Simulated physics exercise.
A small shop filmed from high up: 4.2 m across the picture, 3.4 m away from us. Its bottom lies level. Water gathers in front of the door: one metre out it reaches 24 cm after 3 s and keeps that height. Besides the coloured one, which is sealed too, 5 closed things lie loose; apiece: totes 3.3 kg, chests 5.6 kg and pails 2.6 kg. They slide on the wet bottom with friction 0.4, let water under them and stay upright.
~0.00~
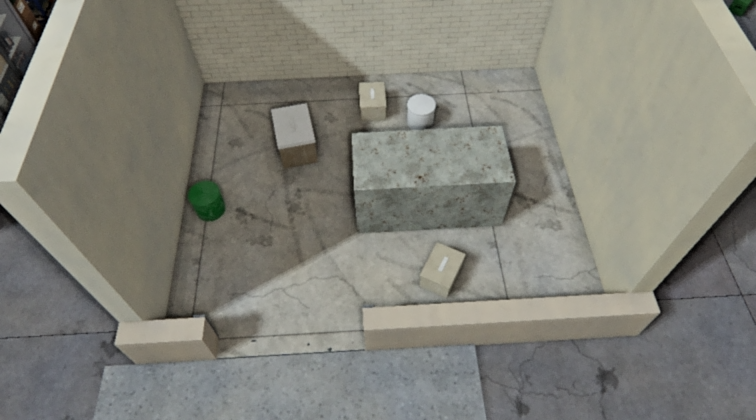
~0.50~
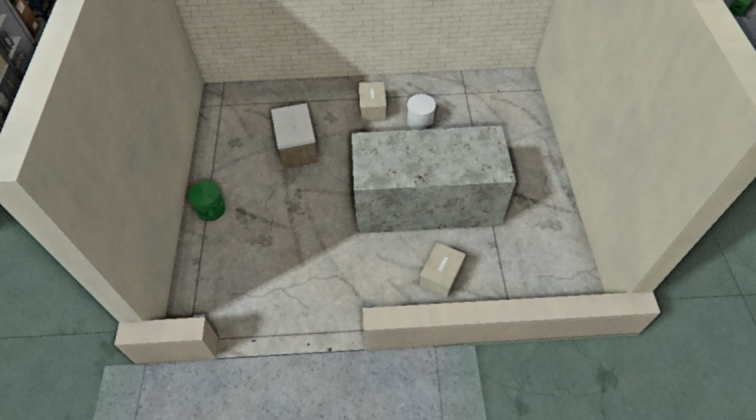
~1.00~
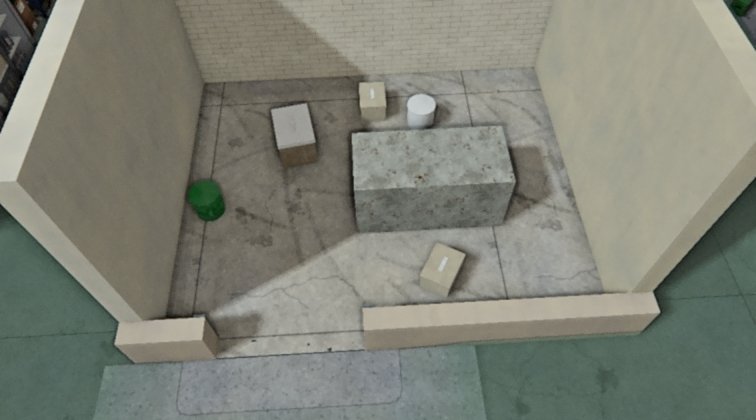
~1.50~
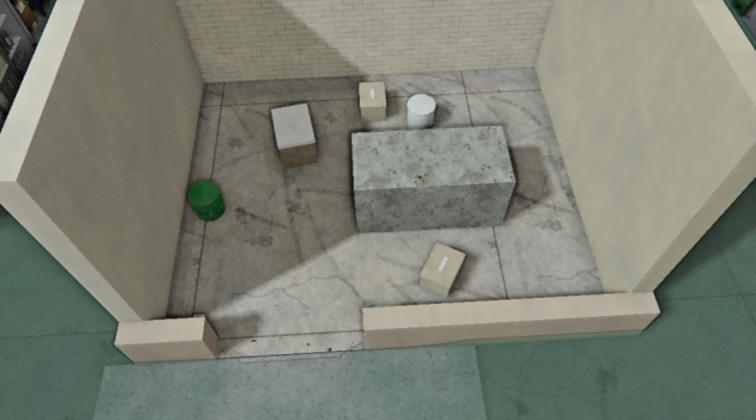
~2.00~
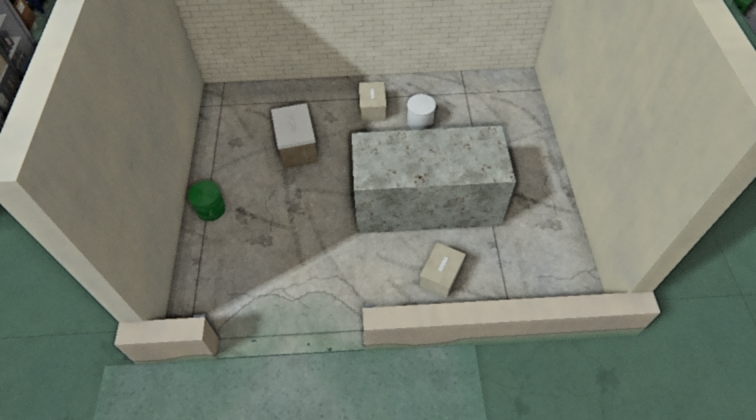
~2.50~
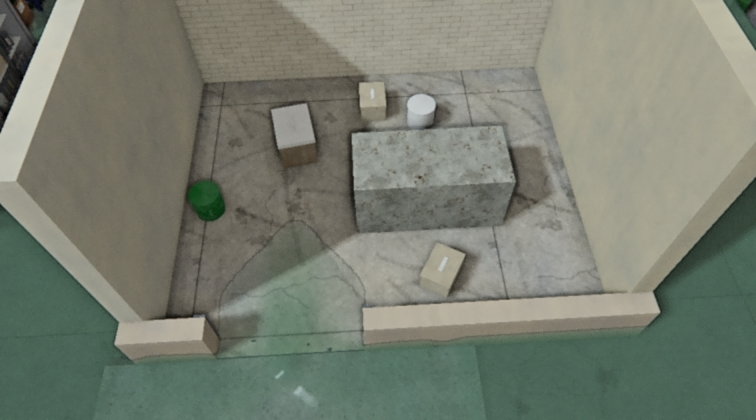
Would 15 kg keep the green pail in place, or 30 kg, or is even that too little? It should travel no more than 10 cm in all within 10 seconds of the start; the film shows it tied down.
For it, only the larger load is enough.
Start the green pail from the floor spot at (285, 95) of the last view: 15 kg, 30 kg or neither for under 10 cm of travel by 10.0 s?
Only the larger holds.
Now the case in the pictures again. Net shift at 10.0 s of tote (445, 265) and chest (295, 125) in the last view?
In turn: 50 cm, 60 cm.
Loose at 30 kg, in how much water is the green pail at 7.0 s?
Roughly 13 cm.
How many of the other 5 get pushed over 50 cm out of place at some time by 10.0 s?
I count 4.
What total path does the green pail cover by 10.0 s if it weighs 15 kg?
Some 80 cm in all.
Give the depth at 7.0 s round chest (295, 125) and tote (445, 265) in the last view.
About 15 and 2 cm.
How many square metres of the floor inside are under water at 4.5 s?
About 8.5 m2.
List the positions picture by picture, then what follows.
The green pail at (204, 193), on the bottom; 0.0 m2 under water; 0 of 6 have shifted, in the first frame.
The green pail at (204, 193), on the bottom; 0.0 m2 under water; 0 of 6 have shifted, in the second frame.
The green pail at (204, 193), on the bottom; water covers 0.0 m2; 0 of 6 have shifted, in the third frame.
The green pail at (204, 193) rests on the ground; water covers 0.0 m2; 0 of 6 have shifted, in the fourth frame.
The green pail at (204, 193), on the bottom; water covers 0.4 m2; 0 of 6 have shifted, in the fifth frame.
The green pail at (204, 193), on the bottom; water covers 1.2 m2; 0 of 6 have shifted, in the sixth frame.
After 3.5 s the green pail would be 0 cm from its start with 15 kg and 0 cm from its start with 30 kg; 4 cm of water round it then.
After 4.5 s the green pail would be 13 cm from its start with 15 kg and 0 cm from its start with 30 kg; 10 cm of water round it then.
After 7.0 s the green pail would be 47 cm from its start with 15 kg and 0 cm from its start with 30 kg; 13 cm of water round it then.
After 10.0 s the green pail would be 84 cm from its start with 15 kg and 0 cm from its start with 30 kg; 15 cm of water round it then.
